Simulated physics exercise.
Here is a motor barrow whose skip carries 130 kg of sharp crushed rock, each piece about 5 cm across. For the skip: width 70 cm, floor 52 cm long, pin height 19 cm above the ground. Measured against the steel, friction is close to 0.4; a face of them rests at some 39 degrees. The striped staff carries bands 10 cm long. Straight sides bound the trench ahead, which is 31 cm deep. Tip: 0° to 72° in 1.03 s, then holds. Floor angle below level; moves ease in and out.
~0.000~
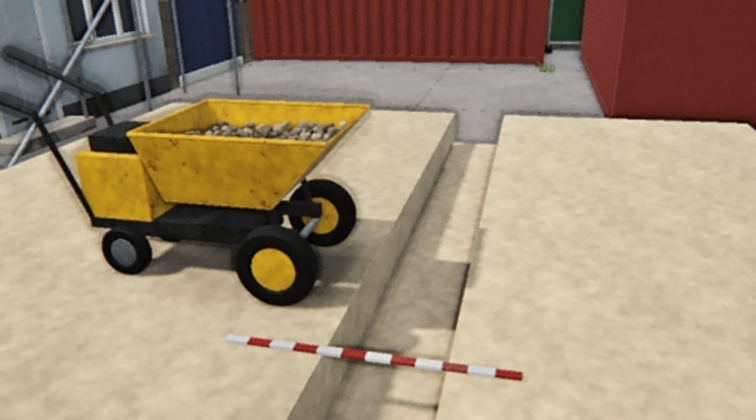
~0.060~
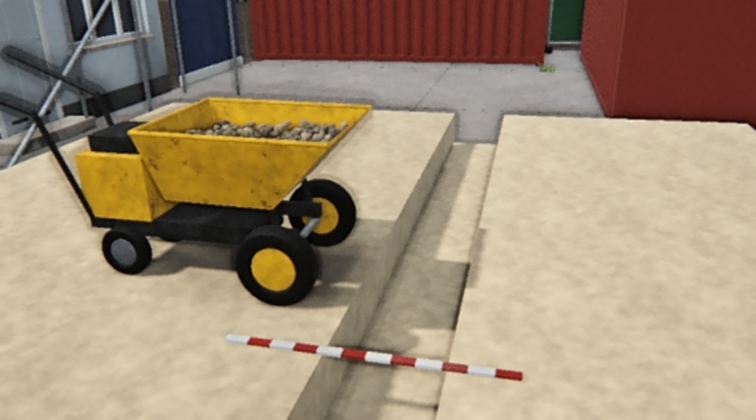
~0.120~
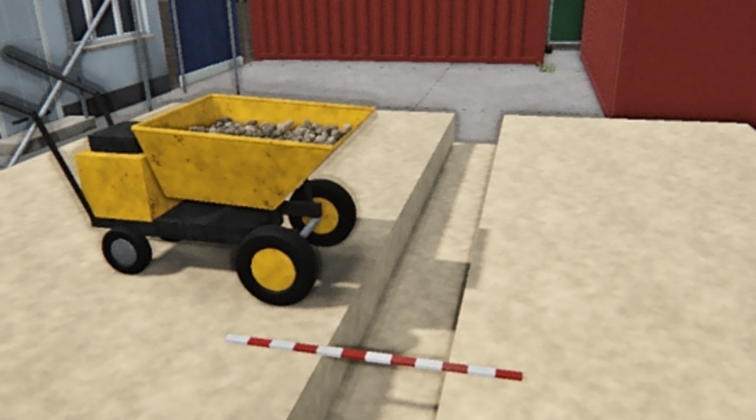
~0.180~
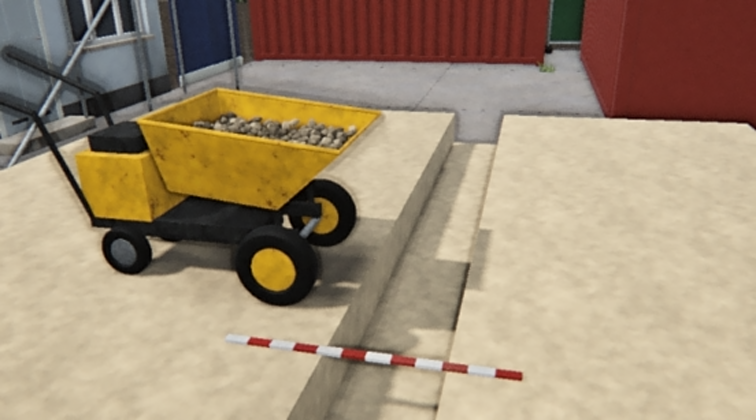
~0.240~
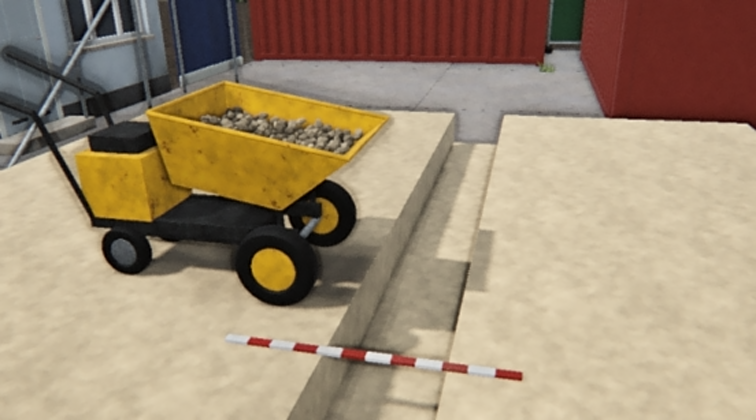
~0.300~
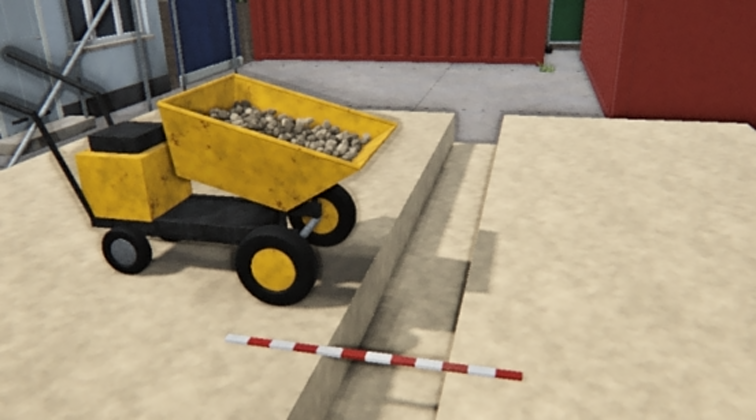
The clip shows a yellow motor barrow loaded with grey-brown crushed rock standing left of a straight-sided trench, a red-and-white staff in front, as its skip gradually tilts, the rear rising and the lip lowering toward the right.
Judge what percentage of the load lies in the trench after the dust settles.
About 71 %.
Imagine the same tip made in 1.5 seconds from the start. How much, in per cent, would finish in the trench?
That would give about 80 percent.
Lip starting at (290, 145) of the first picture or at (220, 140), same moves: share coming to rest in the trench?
About 100 per cent first, then about 70 per cent.
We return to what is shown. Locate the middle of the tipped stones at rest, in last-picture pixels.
About (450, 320).
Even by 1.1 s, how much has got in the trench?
Around 20 per cent of it, at that instant.
After 0.8 s the floor is at 61°; 100 % in the skip; the foremost stones are at (411, 239).
After 1.1 s the floor is at 72°; 74 % in the skip, 19 % in the trench, 8 % past the trench; the foremost stones are at (495, 292).
After 1.5 s the floor is at 72°; 28 % in the skip, 42 % in the trench, 30 % past the trench; the foremost stones are at (590, 297).
After 3.4 s the floor is at 72°; 0 % in the skip, 71 % in the trench, 29 % past the trench; the foremost stones are at (628, 306).
